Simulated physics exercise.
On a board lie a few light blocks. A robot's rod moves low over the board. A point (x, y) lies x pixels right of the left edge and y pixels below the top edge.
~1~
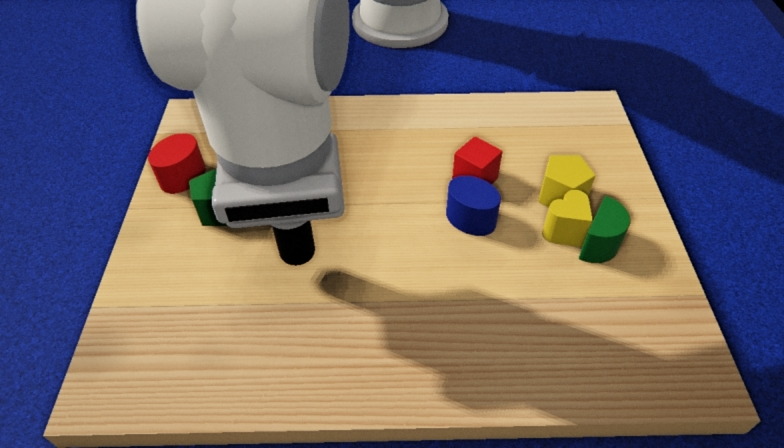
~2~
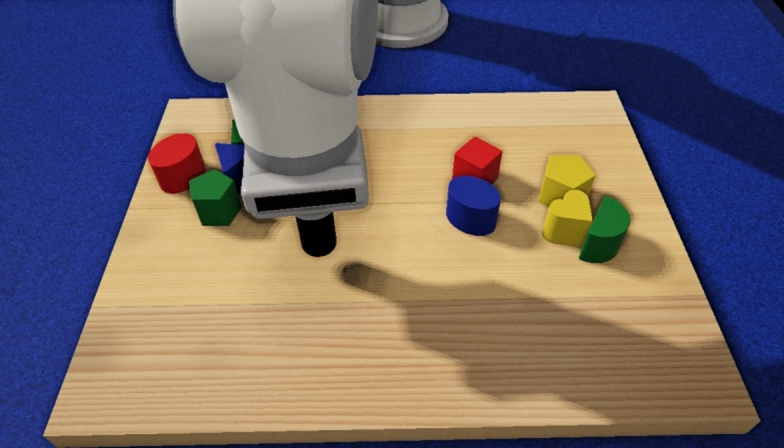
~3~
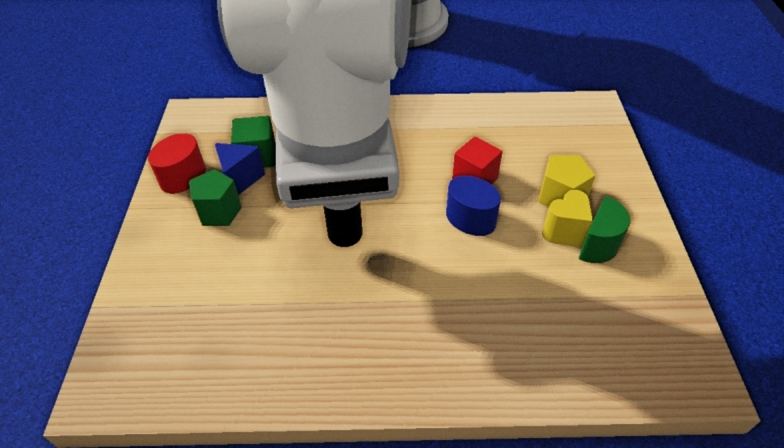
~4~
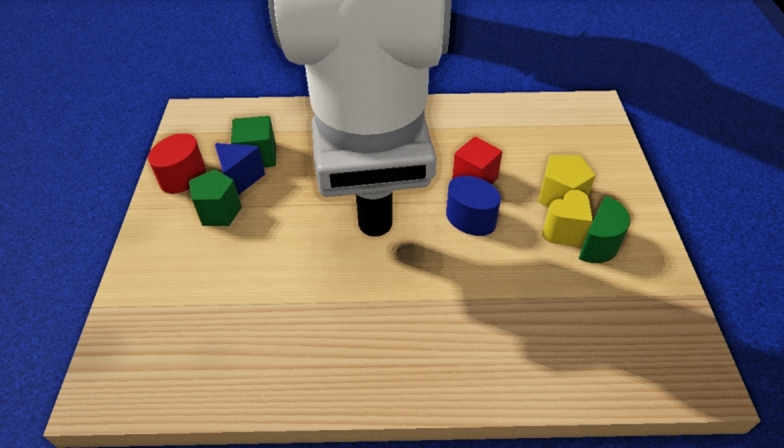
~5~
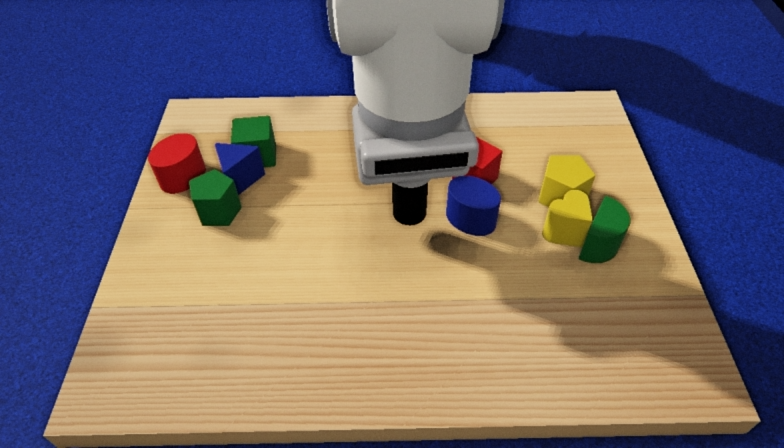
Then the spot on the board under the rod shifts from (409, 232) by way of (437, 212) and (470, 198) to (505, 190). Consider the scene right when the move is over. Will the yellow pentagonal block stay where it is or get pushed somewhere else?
By the end it is where it was.
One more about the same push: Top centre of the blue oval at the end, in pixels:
At pixel (525, 187).
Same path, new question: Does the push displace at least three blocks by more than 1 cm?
It seems not.
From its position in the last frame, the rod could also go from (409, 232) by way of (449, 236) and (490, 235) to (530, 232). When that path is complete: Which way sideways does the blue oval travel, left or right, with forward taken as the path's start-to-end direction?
Shifts left.
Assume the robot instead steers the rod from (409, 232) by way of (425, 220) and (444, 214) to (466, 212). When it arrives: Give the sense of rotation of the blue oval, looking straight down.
I'd predict that, seen from above, the blue oval rotates clockwise.
What follows on the original path. One third of the way, rod at (439, 194); blue oval at (481, 190).
Two thirds of the way, rod at (474, 179); blue oval at (505, 190), turned 60° clockwise; red square block at (484, 148), turned 15° anticlockwise.
At the end, rod at (508, 172); blue oval at (525, 187), turned 120° clockwise; red square block at (498, 140), turned 65° anticlockwise; yellow pentagonal block still.
